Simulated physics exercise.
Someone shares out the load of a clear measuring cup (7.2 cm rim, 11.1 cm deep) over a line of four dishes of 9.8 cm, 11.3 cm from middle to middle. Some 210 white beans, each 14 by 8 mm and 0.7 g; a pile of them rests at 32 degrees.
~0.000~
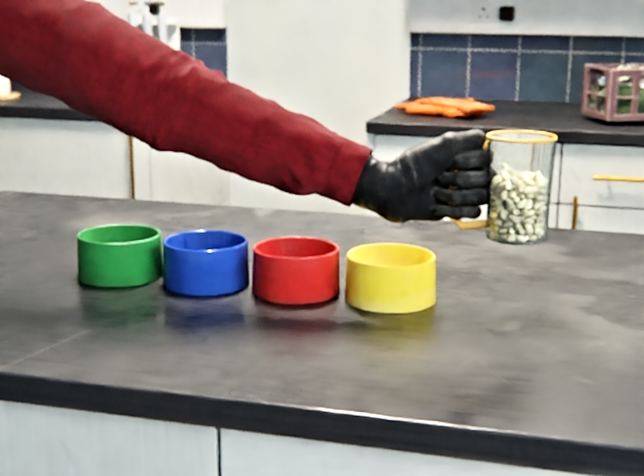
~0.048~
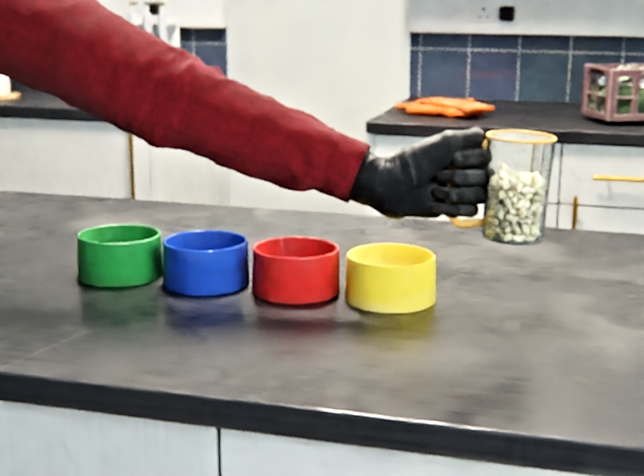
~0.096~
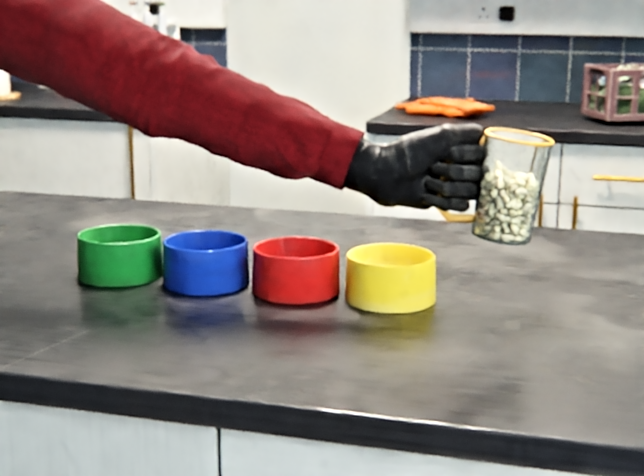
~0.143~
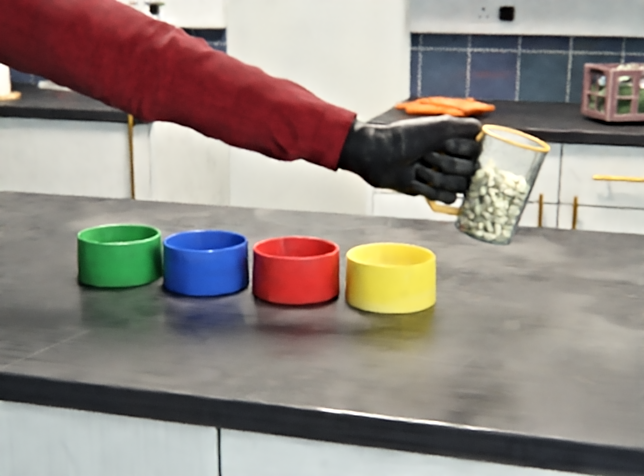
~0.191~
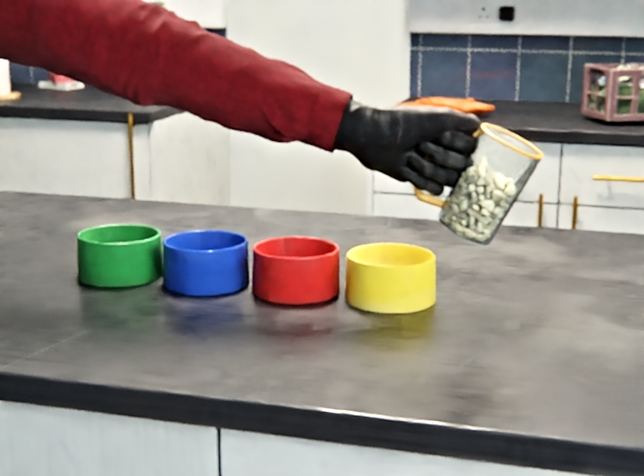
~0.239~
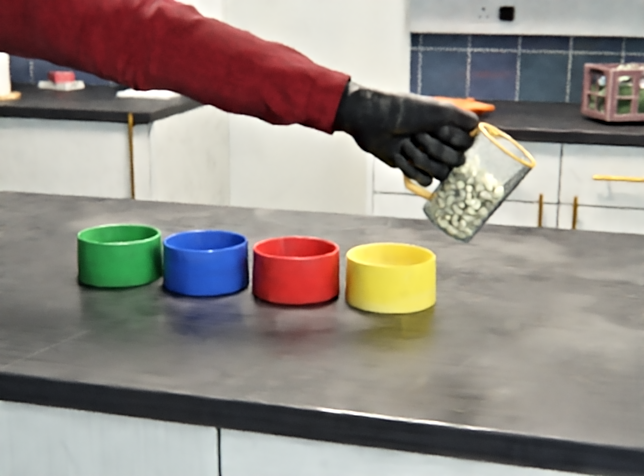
A black-gloved hand tilting a clear measuring cup of white beans rightward while shifting it slightly left, beyond four coloured dishes.
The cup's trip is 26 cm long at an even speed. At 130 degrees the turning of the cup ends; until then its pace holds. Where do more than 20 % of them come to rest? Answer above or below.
Red below, blue below, green below, yellow above, counter below.
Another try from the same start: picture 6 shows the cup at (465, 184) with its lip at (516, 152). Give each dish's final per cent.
Red 60, blue 0, green 0, yellow 10.
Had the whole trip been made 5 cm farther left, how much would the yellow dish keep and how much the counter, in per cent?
In that case yellow 30, counter 30.
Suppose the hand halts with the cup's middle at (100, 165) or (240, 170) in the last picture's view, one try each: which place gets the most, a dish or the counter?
The winner: Yellow; yellow.
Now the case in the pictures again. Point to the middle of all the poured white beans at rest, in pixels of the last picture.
Around (385, 281).
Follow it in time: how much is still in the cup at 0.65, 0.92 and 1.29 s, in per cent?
About 100, 10, 0.
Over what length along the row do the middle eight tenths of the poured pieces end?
Some 6 cm.
Then, at 0.65 s, tilt 114 degrees; cup holds 100 %.
After 0.92 s, tilt 130 degrees; cup holds 10 %, yellow 90 %.
After 1.29 s, tilt 130 degrees; cup holds 0 %, yellow 95 %.
In the end, at 1.7 s, red 0 %, blue 0 %, green 0 %, yellow 95 %, counter 5 %.
